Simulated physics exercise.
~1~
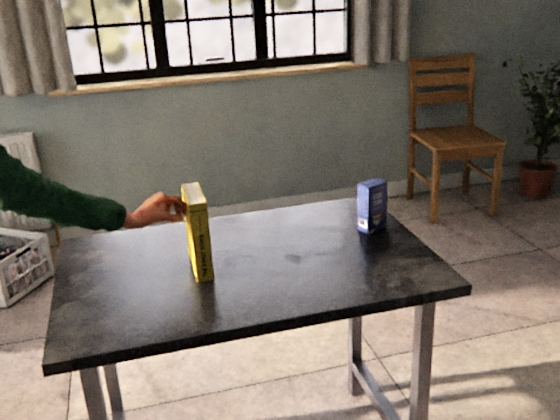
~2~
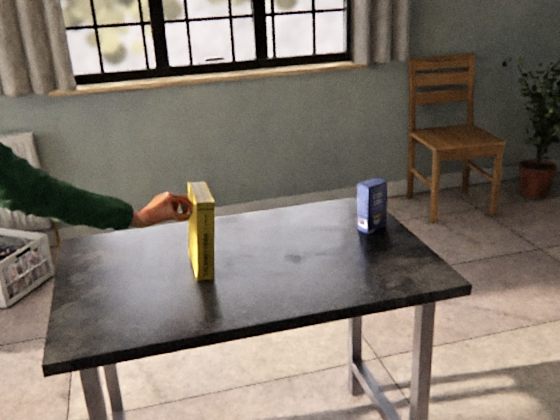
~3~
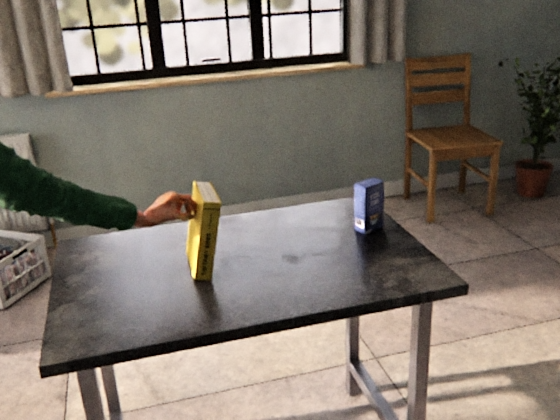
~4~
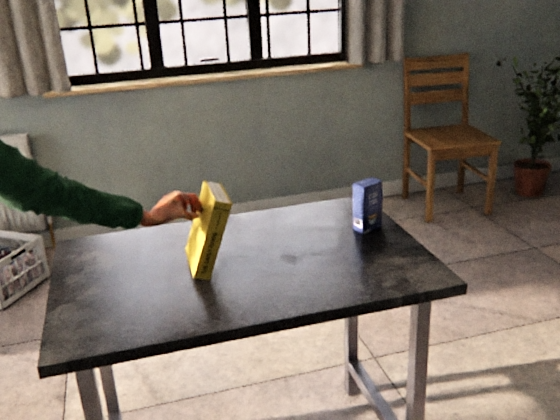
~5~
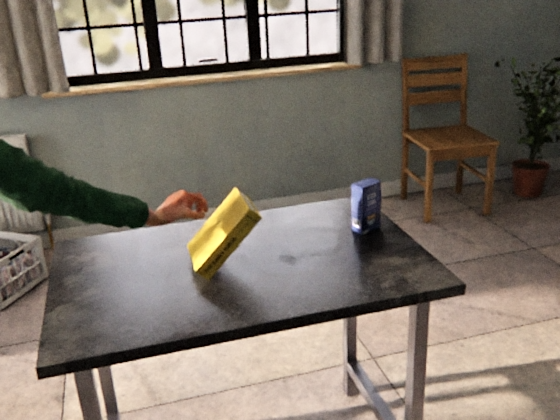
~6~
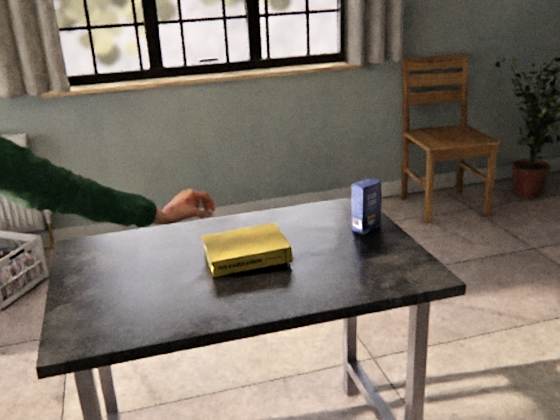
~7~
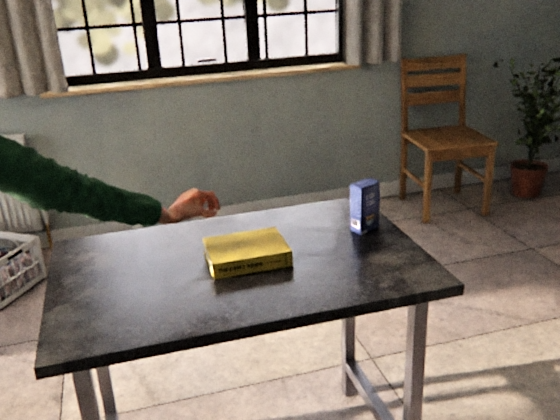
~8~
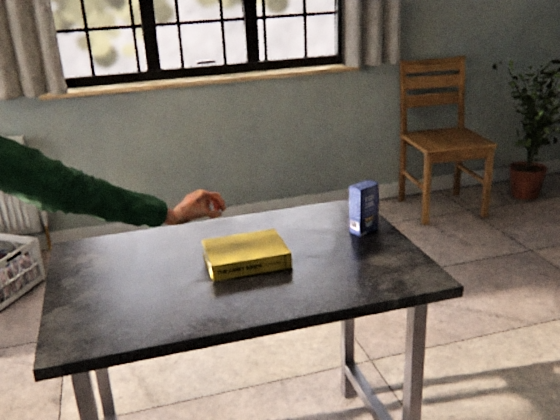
To begin with, a yellow book stands upright on a dark table, with a blue packet farther right and a hand in a green sleeve reaching in from the left. The fingers meet the upper part of the book and push it to the right. The book starts to lean, then tilts steeply as the hand keeps moving after it. It tips over and lands flat on the tabletop. The hand hovers just behind it, while the blue packet remains standing and the yellow book stays lying down.
